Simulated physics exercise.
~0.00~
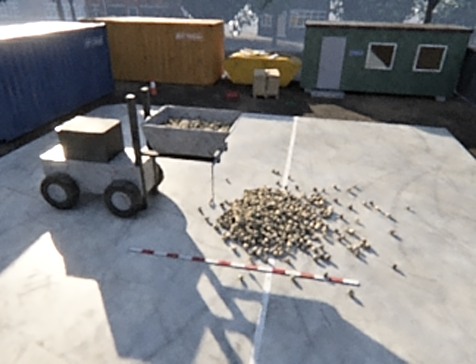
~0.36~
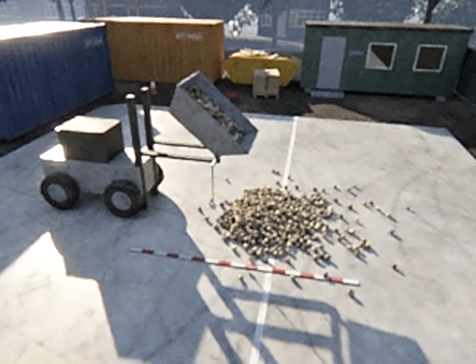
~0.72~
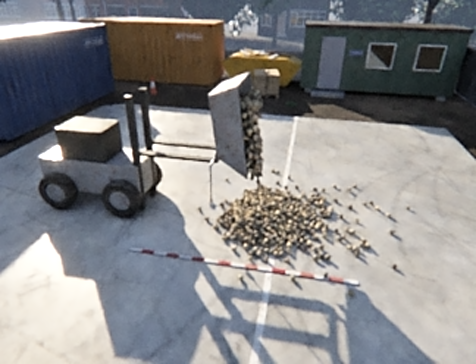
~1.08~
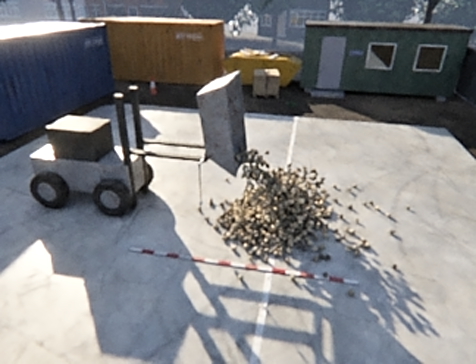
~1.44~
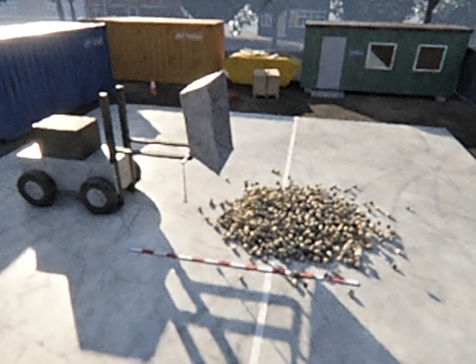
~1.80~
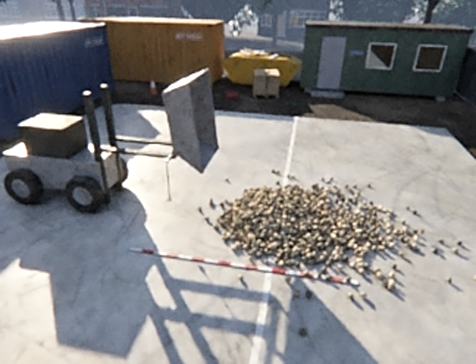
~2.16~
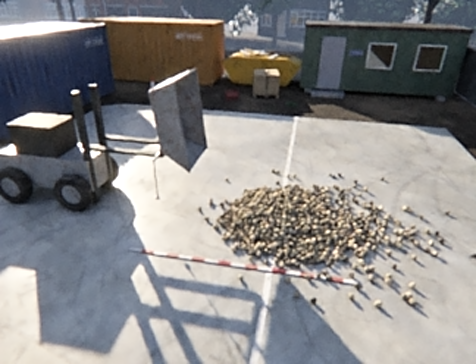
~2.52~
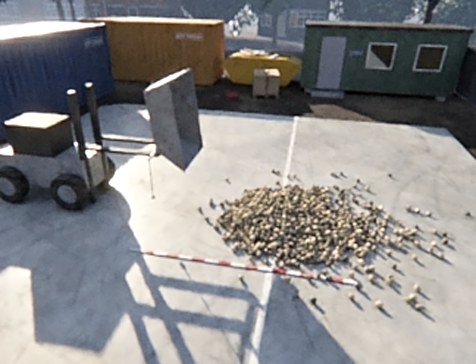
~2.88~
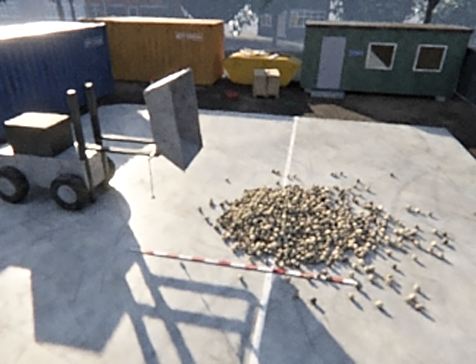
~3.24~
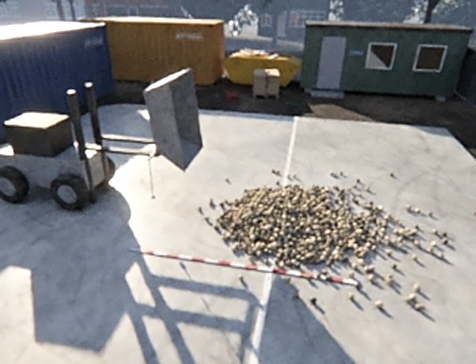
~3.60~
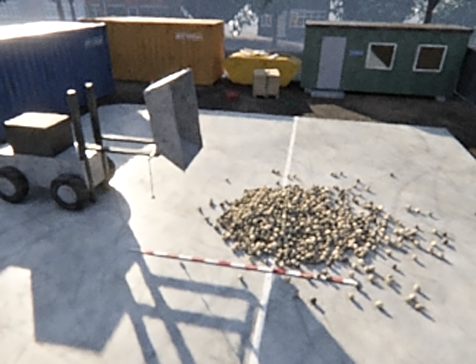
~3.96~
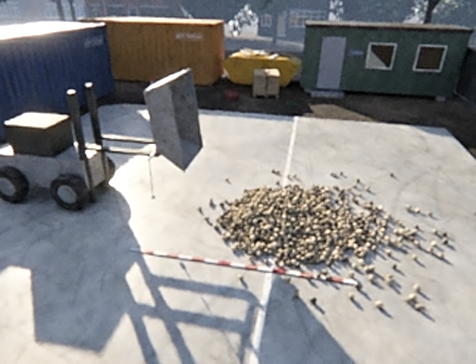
A small fork truck on the left holds up a grey skip of pebbles beside a loose heap already lying across a painted line on pale concrete. The skip tips steeply to the right until its floor stands nearly upright, and the stones begin pouring onto the heap. As they fall, the truck backs away to the left, drawing the skip with it. The heap broadens over the red and white staff, and stray stones scatter toward the lower right. Finally the truck stops with its emptied skip still tipped, and the wider pile lies still on both sides of the line.
